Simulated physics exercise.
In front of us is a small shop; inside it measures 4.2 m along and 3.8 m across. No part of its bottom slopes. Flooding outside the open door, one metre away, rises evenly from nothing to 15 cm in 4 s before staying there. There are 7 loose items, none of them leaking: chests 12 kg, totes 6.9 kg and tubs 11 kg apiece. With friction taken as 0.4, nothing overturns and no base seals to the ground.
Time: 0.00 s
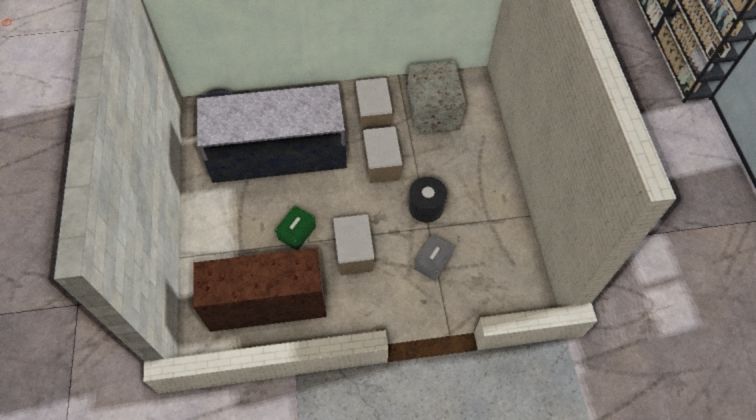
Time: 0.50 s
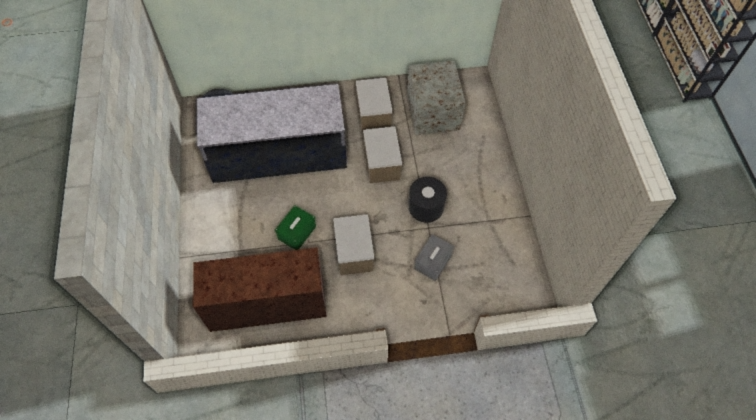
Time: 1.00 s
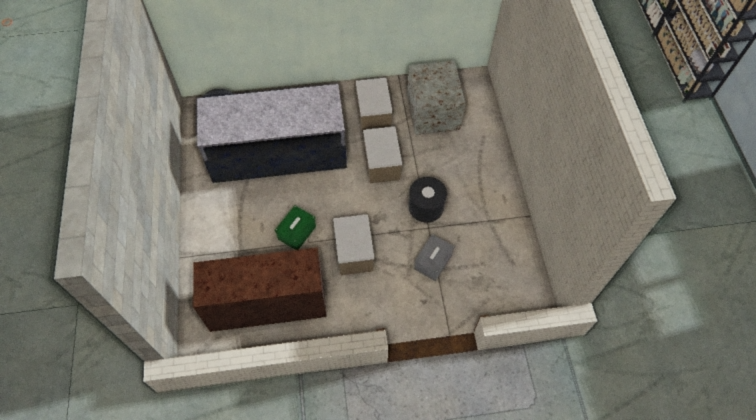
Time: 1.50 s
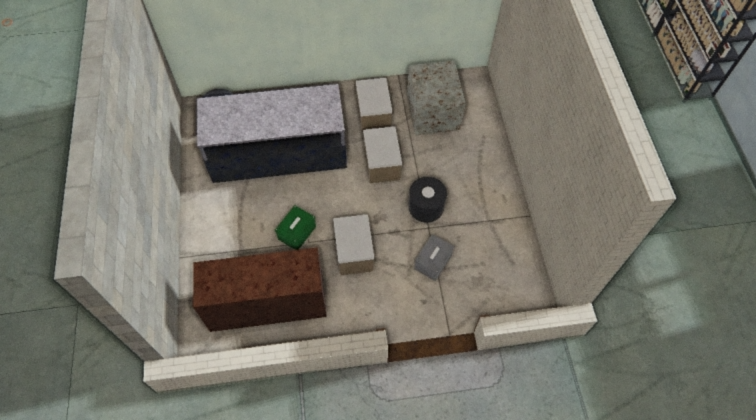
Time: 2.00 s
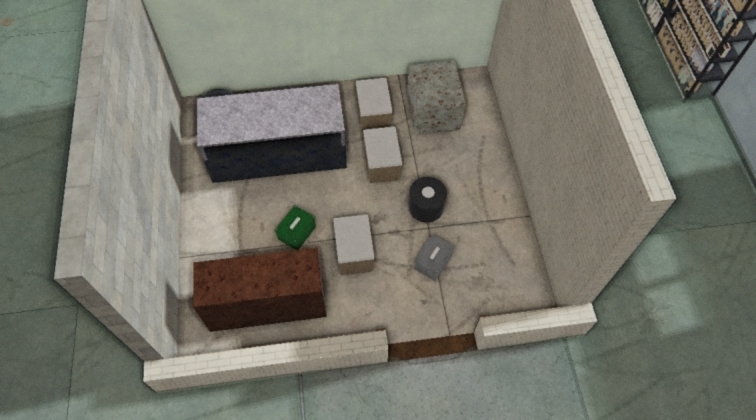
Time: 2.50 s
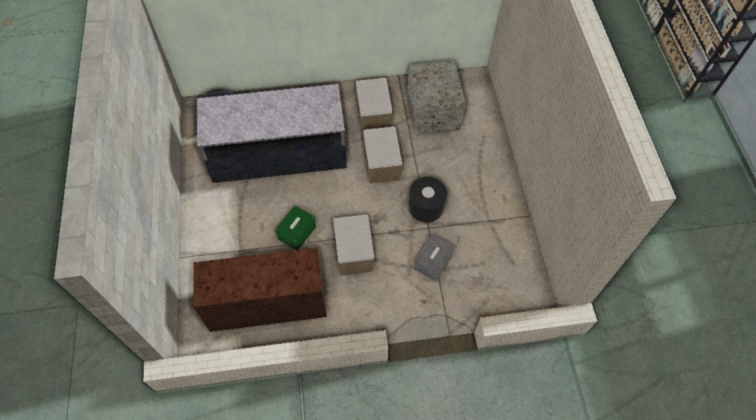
Water spreads over the ground outside a small, roofless shop, seen from high above its open front doorway. Inside stand a pale-topped dark counter, a reddish-brown block, a green tote left of centre, a grey one to the right, pale boxes and a dark round tub. The greenish sheet closes in on the doorway and slips just past the threshold, while the items and the camera stay still.
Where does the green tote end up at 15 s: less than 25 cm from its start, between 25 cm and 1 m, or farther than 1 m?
By 15 s the green tote stays within 25 cm of its start.
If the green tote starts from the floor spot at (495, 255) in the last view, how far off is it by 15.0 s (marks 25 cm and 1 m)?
So it hardly goes anywhere.
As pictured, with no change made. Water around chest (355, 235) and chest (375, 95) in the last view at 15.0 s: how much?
Some 4 cm at the first, some 10 cm at the second.
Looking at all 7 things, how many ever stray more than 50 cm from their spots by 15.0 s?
The tally stands at 3.
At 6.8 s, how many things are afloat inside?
The count is 0.
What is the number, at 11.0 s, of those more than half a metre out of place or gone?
At that time I count 1.
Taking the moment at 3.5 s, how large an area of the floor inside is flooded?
That flooded area is roughly 1.0 m2.
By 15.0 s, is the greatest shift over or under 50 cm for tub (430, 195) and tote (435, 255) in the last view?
The first is greater and the second greater.
After 3.5 s the green tote is near (295, 223), 0.0 m from its start, aground; 0 afloat.
After 6.8 s the green tote is near (284, 221), 0.1 m from its start, aground; 0 afloat.
After 11.0 s the green tote is near (284, 221), 0.1 m from its start, aground; 2 afloat.
After 15.0 s the green tote is near (284, 221), 0.1 m from its start, aground; 5 afloat.
